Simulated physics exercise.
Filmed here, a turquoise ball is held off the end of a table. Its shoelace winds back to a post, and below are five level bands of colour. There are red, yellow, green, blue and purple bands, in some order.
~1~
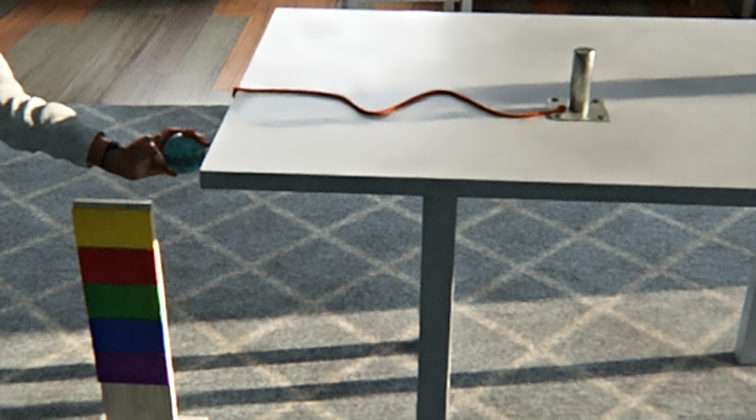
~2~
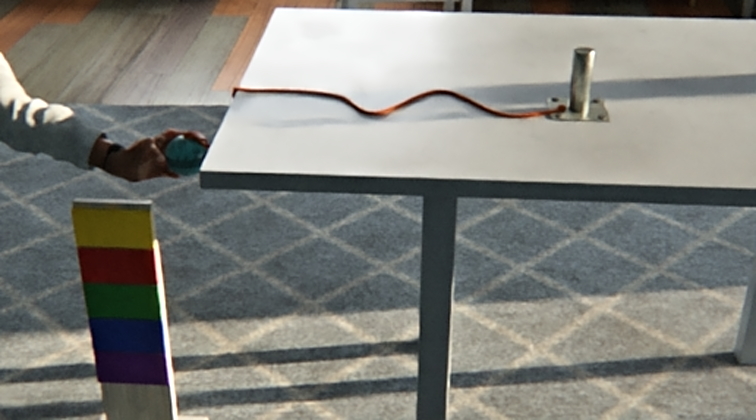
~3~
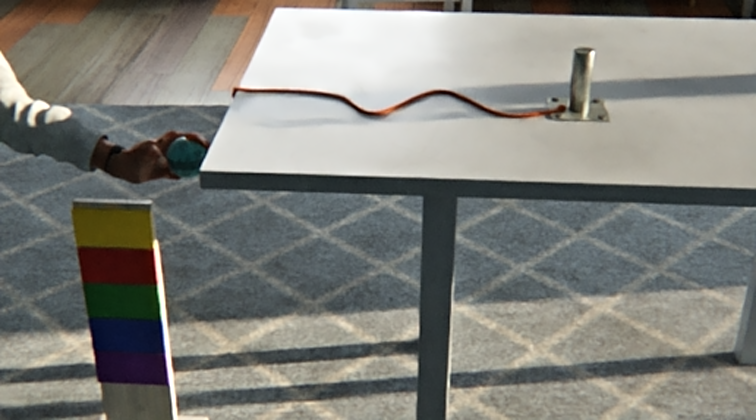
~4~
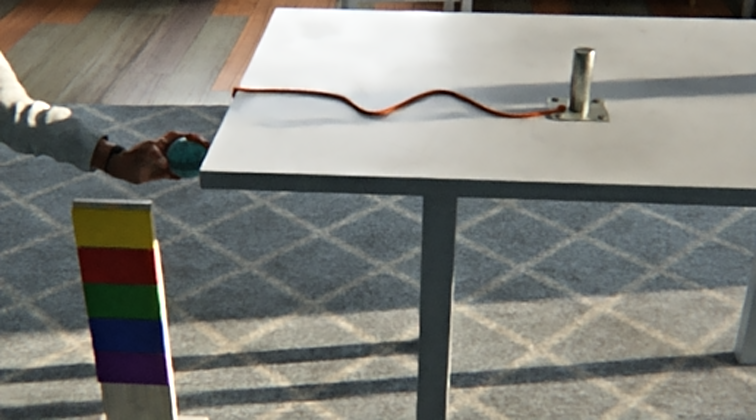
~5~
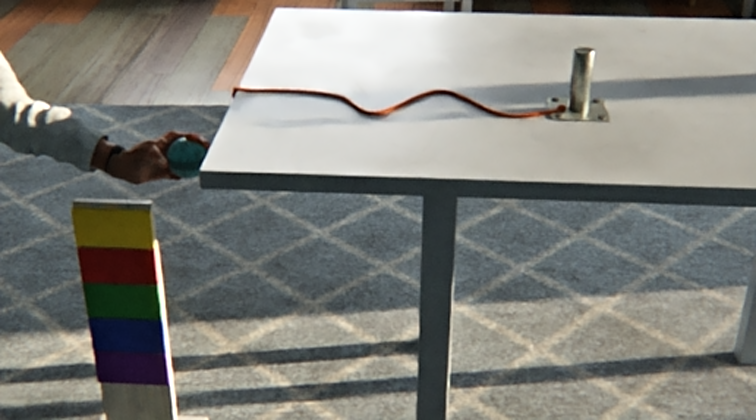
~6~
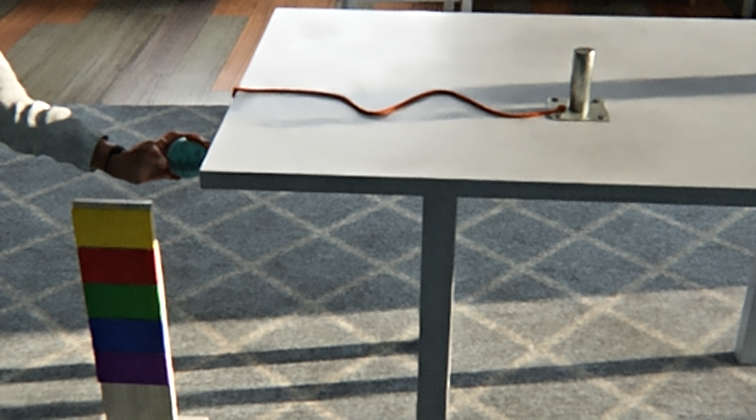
In a sunlit room with a patterned grey carpet and wood-look flooring behind, a white table is seen from slightly above and to the side. An orange-brown lace winds across it from a metal post to the left edge, where a dark-sleeveless hand holds a turquoise ball above a board banded yellow, red, green, blue and purple. The hand and ball barely shift, and everything else, camera included, stays still.
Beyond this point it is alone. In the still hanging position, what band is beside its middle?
Its centre hangs level with the red band.
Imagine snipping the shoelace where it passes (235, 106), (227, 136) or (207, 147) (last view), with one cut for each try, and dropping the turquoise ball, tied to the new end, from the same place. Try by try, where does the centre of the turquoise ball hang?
In order, roughly (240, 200), (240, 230) and (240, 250).
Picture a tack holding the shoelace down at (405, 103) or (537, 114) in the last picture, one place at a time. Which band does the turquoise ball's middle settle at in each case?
In order: Yellow; red.
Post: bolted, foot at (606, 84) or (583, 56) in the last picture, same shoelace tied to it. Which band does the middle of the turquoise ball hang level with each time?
Result 1: Yellow. Result 2: Yellow.
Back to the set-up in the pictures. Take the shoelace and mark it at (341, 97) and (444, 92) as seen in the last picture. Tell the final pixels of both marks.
Final positions are (267, 98) and (414, 102), in that order.
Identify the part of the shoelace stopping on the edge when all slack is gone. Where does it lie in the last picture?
About (306, 92).
A little later, ball near (228, 254); level with red.
Next, ball near (243, 270); level with red.
When it is over, ball near (240, 269); level with red. Its middle rests at the red band.
